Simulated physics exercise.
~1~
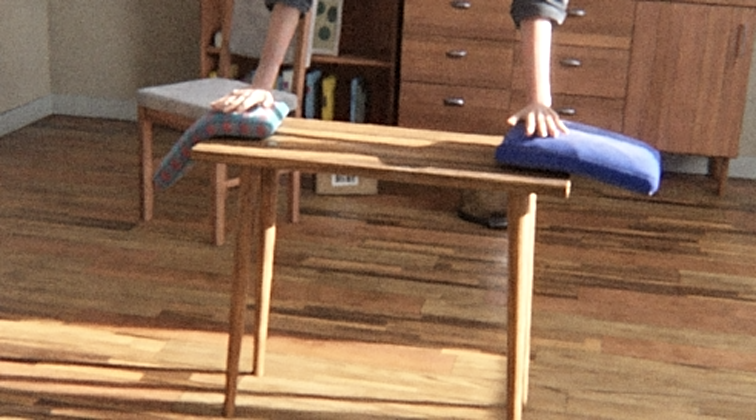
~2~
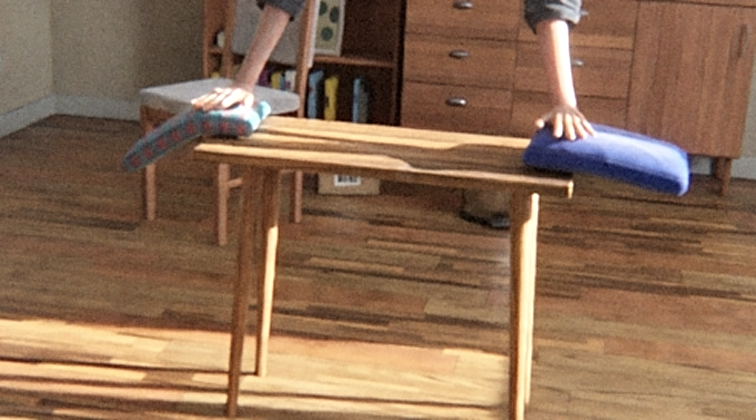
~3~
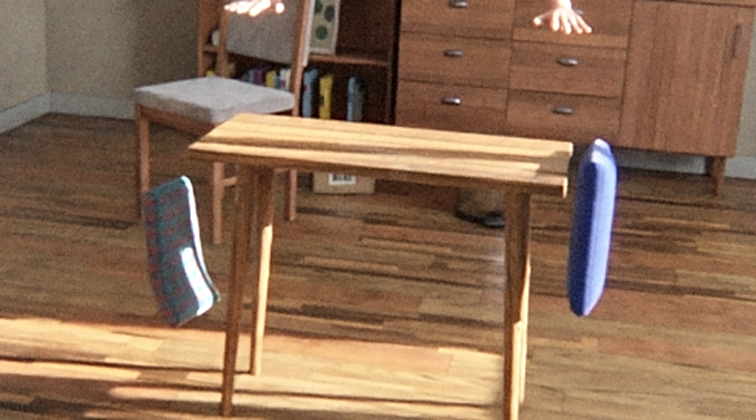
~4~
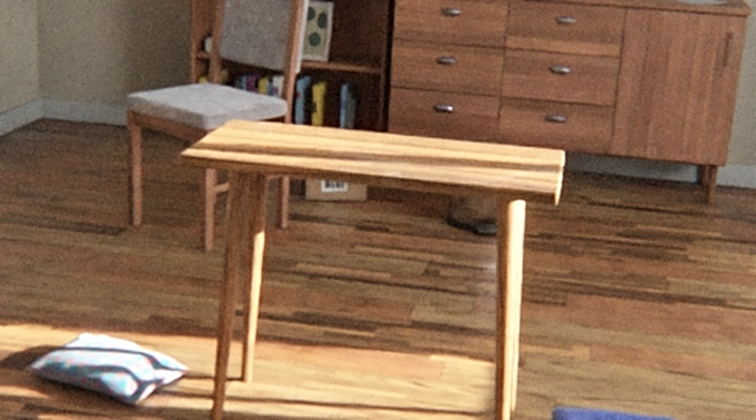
In a sunlit room, hands pushing a turquoise folded cloth and a blue pillow off opposite bench ends, both dropping to the floor.
